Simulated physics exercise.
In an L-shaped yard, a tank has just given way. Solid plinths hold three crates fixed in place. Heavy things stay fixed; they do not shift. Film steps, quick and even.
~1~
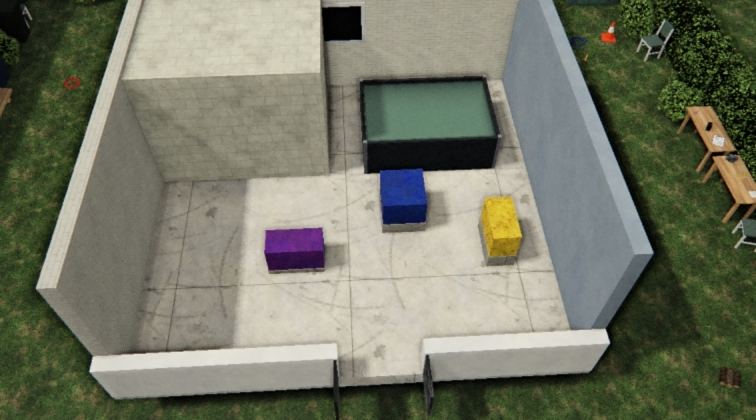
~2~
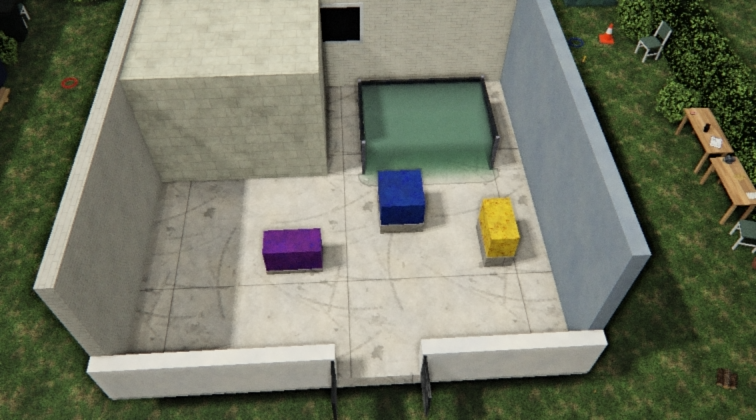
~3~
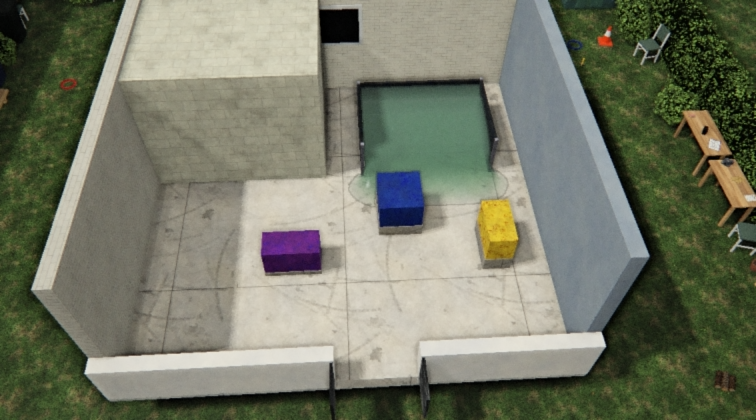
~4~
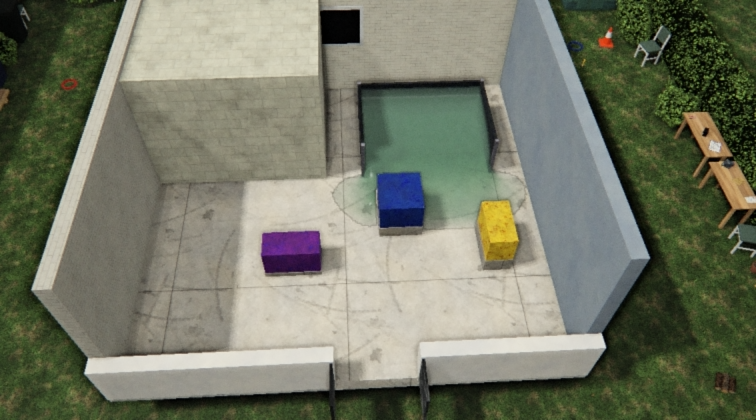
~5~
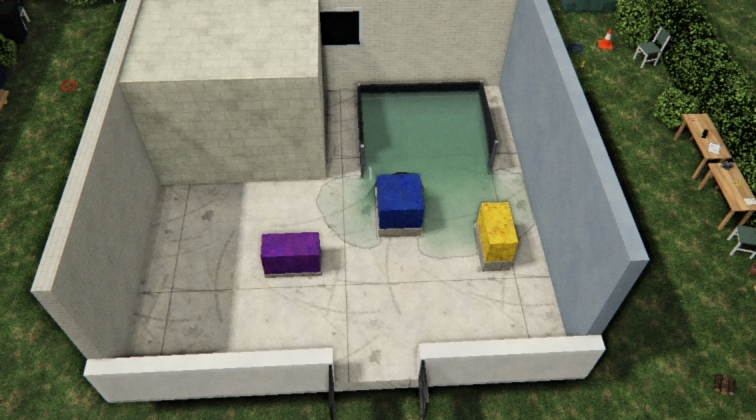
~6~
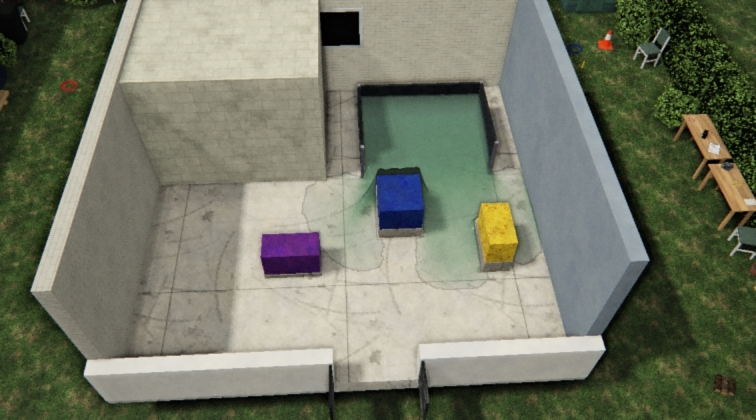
In an L-shaped walled yard with purple, blue and yellow blocks, the front of a dark tank gives way and greenish water pours out, spreading across the pale paving around the blue block and reaching the yellow one.
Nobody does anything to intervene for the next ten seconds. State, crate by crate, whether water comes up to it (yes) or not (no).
In order: Yellow crate: A wet one; purple crate: A wet one; blue crate: A wet one.
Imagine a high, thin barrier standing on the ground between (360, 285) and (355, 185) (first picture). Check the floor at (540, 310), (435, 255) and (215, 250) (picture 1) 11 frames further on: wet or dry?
Outcome by spot, in order - watered, watered, unwatered.
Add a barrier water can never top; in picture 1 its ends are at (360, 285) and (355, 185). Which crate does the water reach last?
The purple crate.
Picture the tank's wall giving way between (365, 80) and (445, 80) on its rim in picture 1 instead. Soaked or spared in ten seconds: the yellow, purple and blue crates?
In my view the yellow crate is never reached; as for the purple crate, it gets reached; the blue crate is never reached.
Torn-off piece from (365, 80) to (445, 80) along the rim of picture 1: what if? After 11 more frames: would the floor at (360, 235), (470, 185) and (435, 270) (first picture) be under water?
The first comes out soaked, the second untouched, the third untouched.
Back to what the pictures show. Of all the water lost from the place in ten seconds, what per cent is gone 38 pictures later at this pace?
Around 70 percent.
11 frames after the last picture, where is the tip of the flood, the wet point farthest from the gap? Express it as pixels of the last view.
Roughly at (140, 289).
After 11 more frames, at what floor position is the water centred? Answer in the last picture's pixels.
Roughly (424, 221) in the last picture.
A moment on, water covers 45 % of the floor; the yellow crate water round its plinth, the purple crate water round its plinth, the blue crate water round its plinth.
Next, water covers 70 % of the floor; the yellow crate water round its plinth, the purple crate water round its plinth, the blue crate water round its plinth.
Then, water covers 80 % of the floor; the yellow crate water round its plinth, the purple crate water round its plinth, the blue crate water round its plinth.
Later, water covers 95 % of the floor; the yellow crate water round its plinth, the purple crate water round its plinth, the blue crate water round its plinth.
In the end, water covers 100 % of the floor; the yellow crate was topped, the purple crate was topped, the blue crate was topped.
